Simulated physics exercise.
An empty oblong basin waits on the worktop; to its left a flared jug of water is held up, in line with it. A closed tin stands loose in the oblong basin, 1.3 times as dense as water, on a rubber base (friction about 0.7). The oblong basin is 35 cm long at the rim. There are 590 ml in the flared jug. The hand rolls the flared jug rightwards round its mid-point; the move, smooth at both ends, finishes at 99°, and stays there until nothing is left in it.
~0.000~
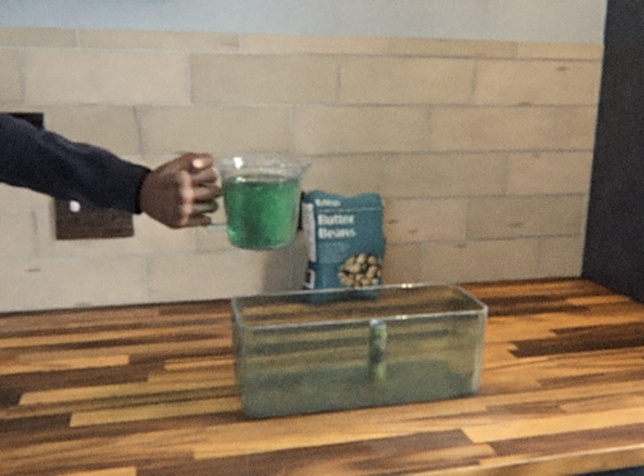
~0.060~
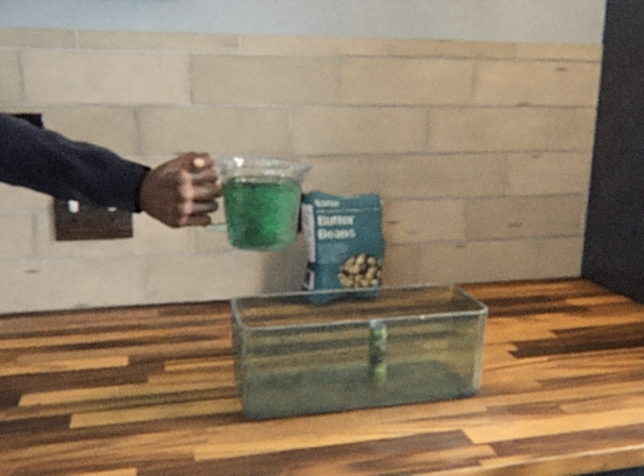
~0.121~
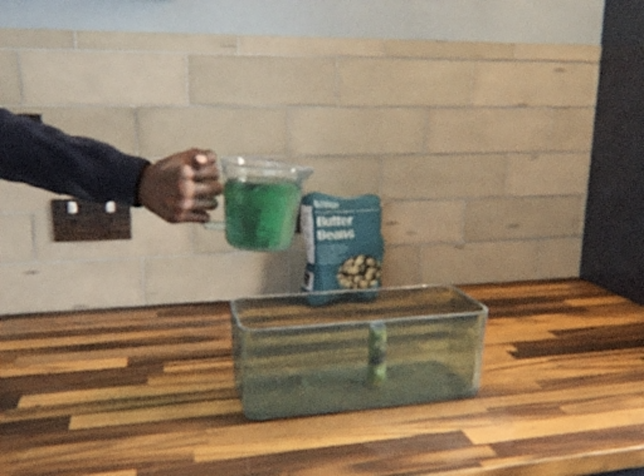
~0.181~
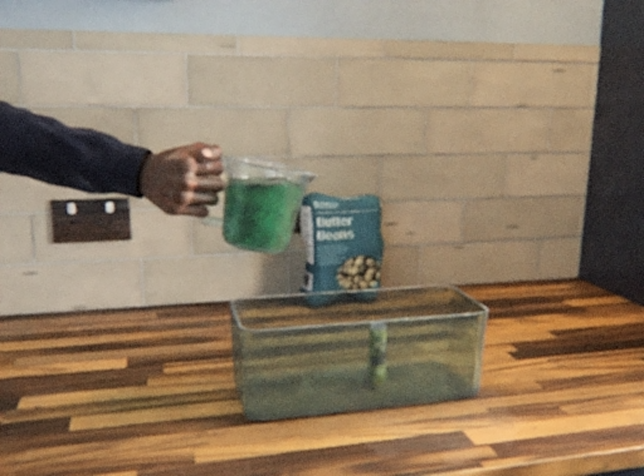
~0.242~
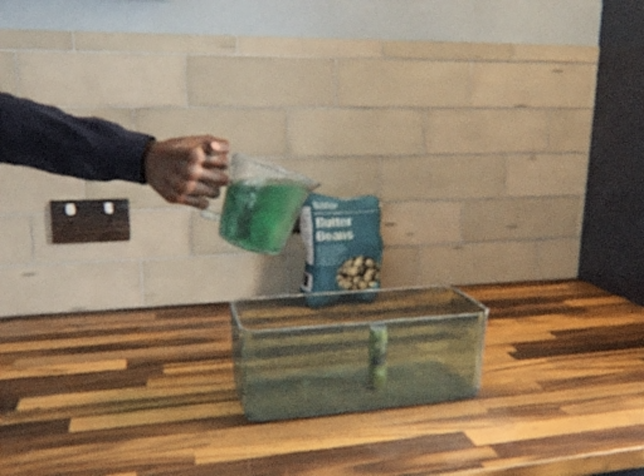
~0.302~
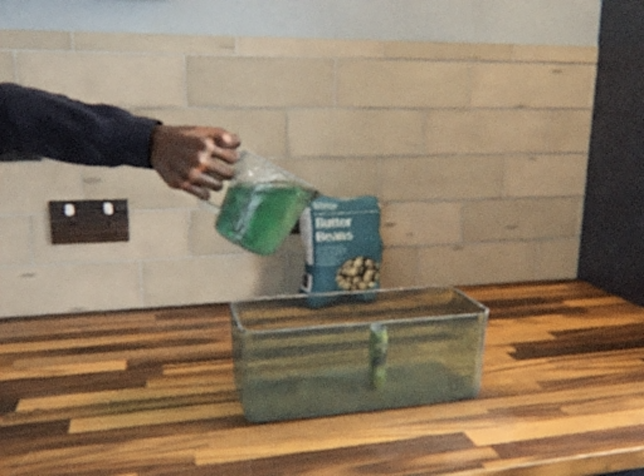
The clip shows a hand holding a clear jug of green liquid above and left of an oblong glass basin on a wooden worktop, then smoothly tilting the jug rightwards, with a Butter Beans packet standing behind.
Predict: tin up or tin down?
The tin topples.
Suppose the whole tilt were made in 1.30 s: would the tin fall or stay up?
Then it topples.
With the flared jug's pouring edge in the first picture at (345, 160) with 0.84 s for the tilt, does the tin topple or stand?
Then it falls.
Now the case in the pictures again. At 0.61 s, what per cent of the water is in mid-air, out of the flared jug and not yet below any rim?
About 26 per cent.
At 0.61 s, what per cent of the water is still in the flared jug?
About 62 per cent.
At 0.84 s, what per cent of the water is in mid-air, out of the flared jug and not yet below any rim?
Some 18 per cent.
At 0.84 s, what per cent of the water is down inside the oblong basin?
Some 68 per cent.
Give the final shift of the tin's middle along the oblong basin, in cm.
About 8.5 cm.
By 0.61 s the tilt is 82° and 61 per cent is still to pour; the tin stands where it began.
By 0.84 s the tilt is 99° and 15 per cent is still to pour; the tin leans 28°.
By 1.08 s the tilt is 99° and 2 per cent is still to pour; the tin lies on its side.
By 1.34 s the tilt is 99° and 0 per cent is still to pour; the tin lies on its side.
At rest the tin lies on its side.
